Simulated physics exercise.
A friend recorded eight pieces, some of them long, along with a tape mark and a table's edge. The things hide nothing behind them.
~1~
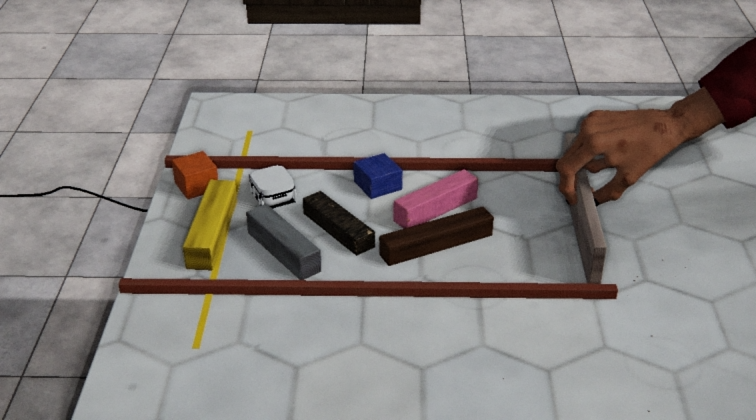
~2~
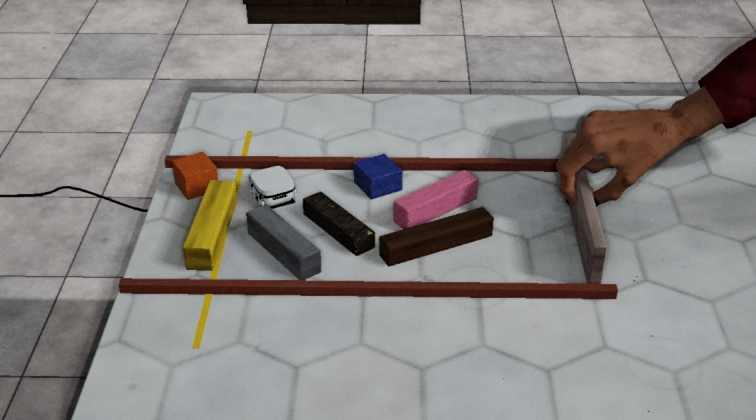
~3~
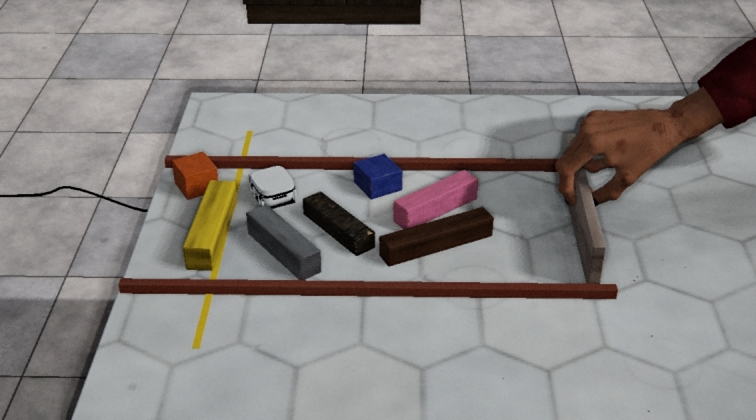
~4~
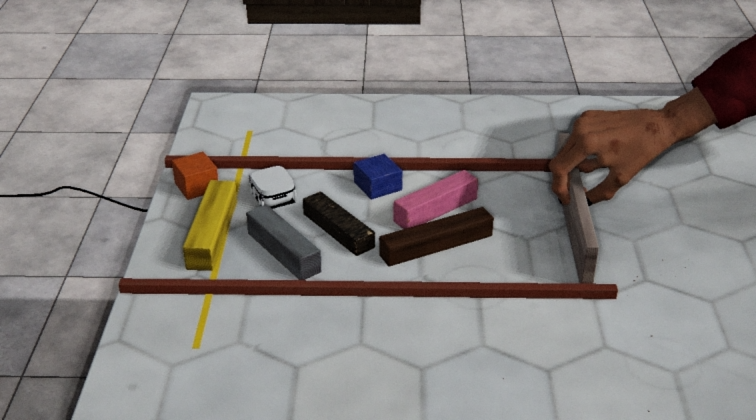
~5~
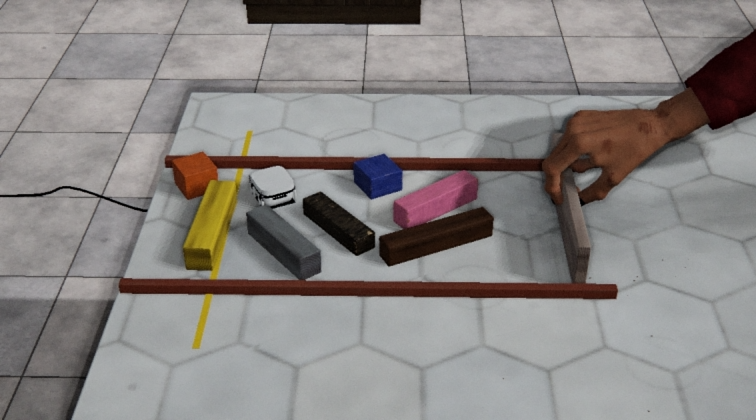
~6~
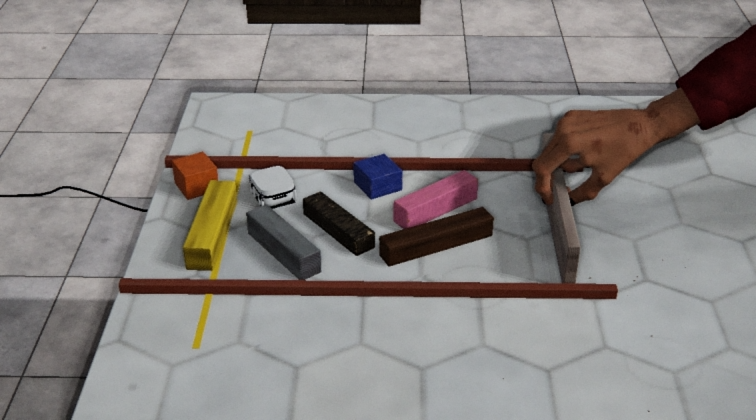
A hand in a dark red sleeve holds a greyish upright board at the right end of two reddish-brown rails on a pale hexagon-patterned table, seen from above at an angle. Between the rails, from left, lie orange, yellow, white, grey, black, blue, brown and pink pieces, with yellow tape at left. The hand slides the board slightly left while the pieces and camera stay still.
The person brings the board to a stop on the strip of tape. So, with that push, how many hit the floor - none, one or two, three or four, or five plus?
The board is going to sweep off no more than two, but at least one.
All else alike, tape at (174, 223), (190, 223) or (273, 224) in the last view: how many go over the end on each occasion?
Try by try, 6, 5 and 0.
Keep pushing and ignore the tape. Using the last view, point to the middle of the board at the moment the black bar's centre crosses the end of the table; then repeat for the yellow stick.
Middle: Roughly (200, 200); roughly (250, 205).
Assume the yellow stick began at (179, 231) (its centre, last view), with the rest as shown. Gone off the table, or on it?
It drops down.
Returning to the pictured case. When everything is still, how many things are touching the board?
The count is 2.
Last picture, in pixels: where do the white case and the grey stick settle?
The first comes to rest at (175, 184), and the second at (134, 244).
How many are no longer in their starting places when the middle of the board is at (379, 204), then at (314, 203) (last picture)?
Tally: First 5; then 7.
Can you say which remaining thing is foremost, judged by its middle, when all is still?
It's the grey stick.
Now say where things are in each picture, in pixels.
The first picture shows orange block (196, 175); yellow stick (211, 223); white case (273, 188); board (582, 206); tape (227, 223).
The second picture shows yellow stick (211, 223); grey stick (283, 242).
The third picture shows white case (273, 188); board (581, 206).
The fourth picture shows orange block (196, 176); black bar (338, 223).
The fifth picture shows yellow stick (211, 223); brown stick (437, 236).
The sixth picture shows orange block (196, 176); yellow stick (211, 223); white case (273, 188); board (559, 206); tape (227, 223).
Soon after, none off yet; orange block at rest near (196, 176); yellow stick at rest near (211, 223); white case at rest near (273, 188).
At rest, the number that fall off is one or two; fallen, yellow stick and orange block.
